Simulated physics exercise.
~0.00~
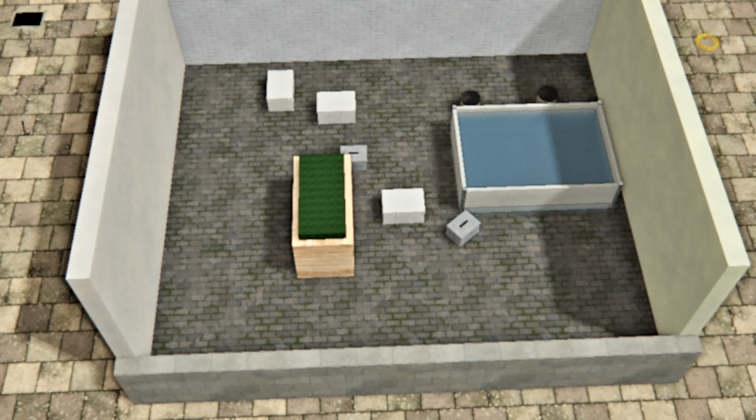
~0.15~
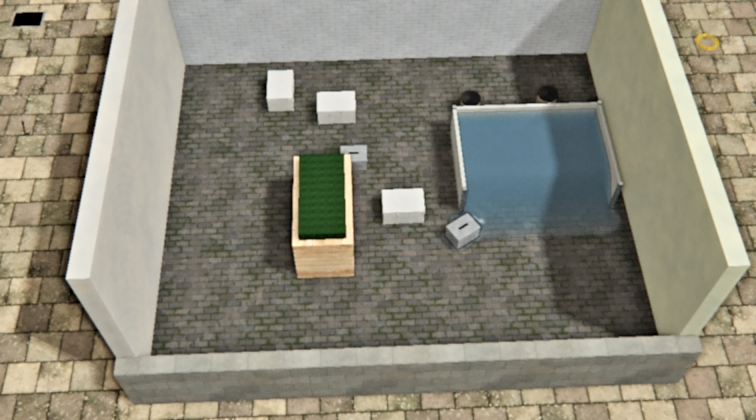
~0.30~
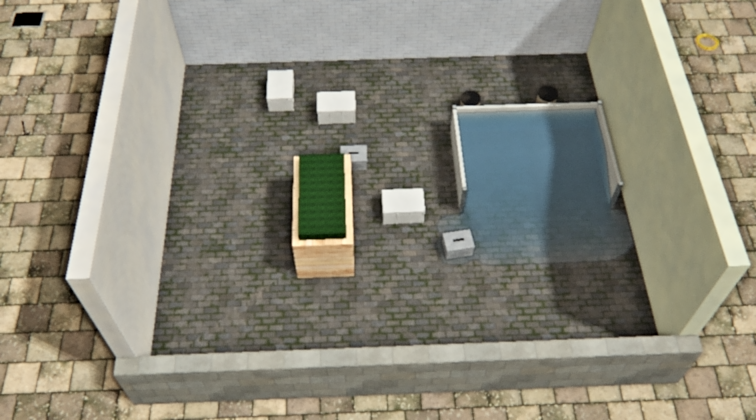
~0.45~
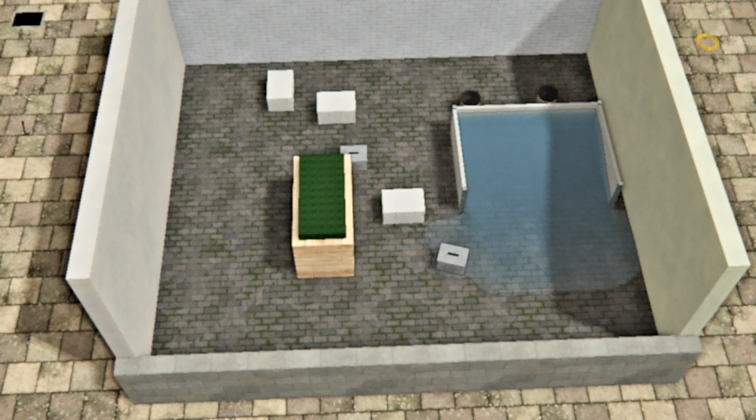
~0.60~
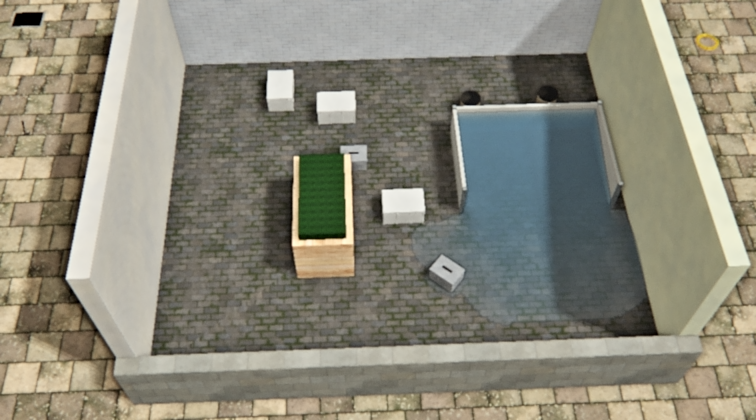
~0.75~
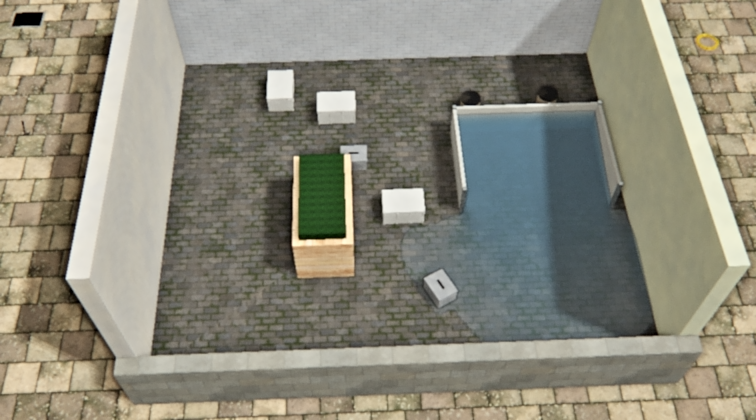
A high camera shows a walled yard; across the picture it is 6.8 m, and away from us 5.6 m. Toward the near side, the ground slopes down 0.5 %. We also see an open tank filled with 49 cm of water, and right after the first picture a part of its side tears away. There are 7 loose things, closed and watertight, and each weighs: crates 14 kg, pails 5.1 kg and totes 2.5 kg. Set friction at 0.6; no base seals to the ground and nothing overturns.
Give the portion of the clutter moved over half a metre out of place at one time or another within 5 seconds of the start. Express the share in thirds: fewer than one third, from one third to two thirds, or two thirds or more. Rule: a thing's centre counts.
Fails to reach a third.
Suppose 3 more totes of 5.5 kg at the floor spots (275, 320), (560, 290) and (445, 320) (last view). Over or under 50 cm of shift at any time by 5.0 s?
Answers in order are crosses the line, crosses the line and crosses the line.
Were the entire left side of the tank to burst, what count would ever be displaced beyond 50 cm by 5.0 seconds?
Result: 4 of them.
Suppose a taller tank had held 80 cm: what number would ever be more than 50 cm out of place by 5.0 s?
In that case 3 of them.
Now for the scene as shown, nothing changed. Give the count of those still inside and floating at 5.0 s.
It comes to 1 of them.
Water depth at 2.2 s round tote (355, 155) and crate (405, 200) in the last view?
First about 0 cm, second about 0 cm.
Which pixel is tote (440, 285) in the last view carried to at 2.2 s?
Around (330, 334).
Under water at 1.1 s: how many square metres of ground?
Some 11.5 m2 of it.
After 1.1 s 1 of 7 are over 50 cm from their spots; 0 afloat.
After 2.2 s 1 of 7 are over 50 cm from their spots; 1 afloat.
After 3.5 s 1 of 7 are over 50 cm from their spots; 0 afloat.
After 5.0 s 2 of 7 are over 50 cm from their spots, and 2 have been at some point; 1 afloat.
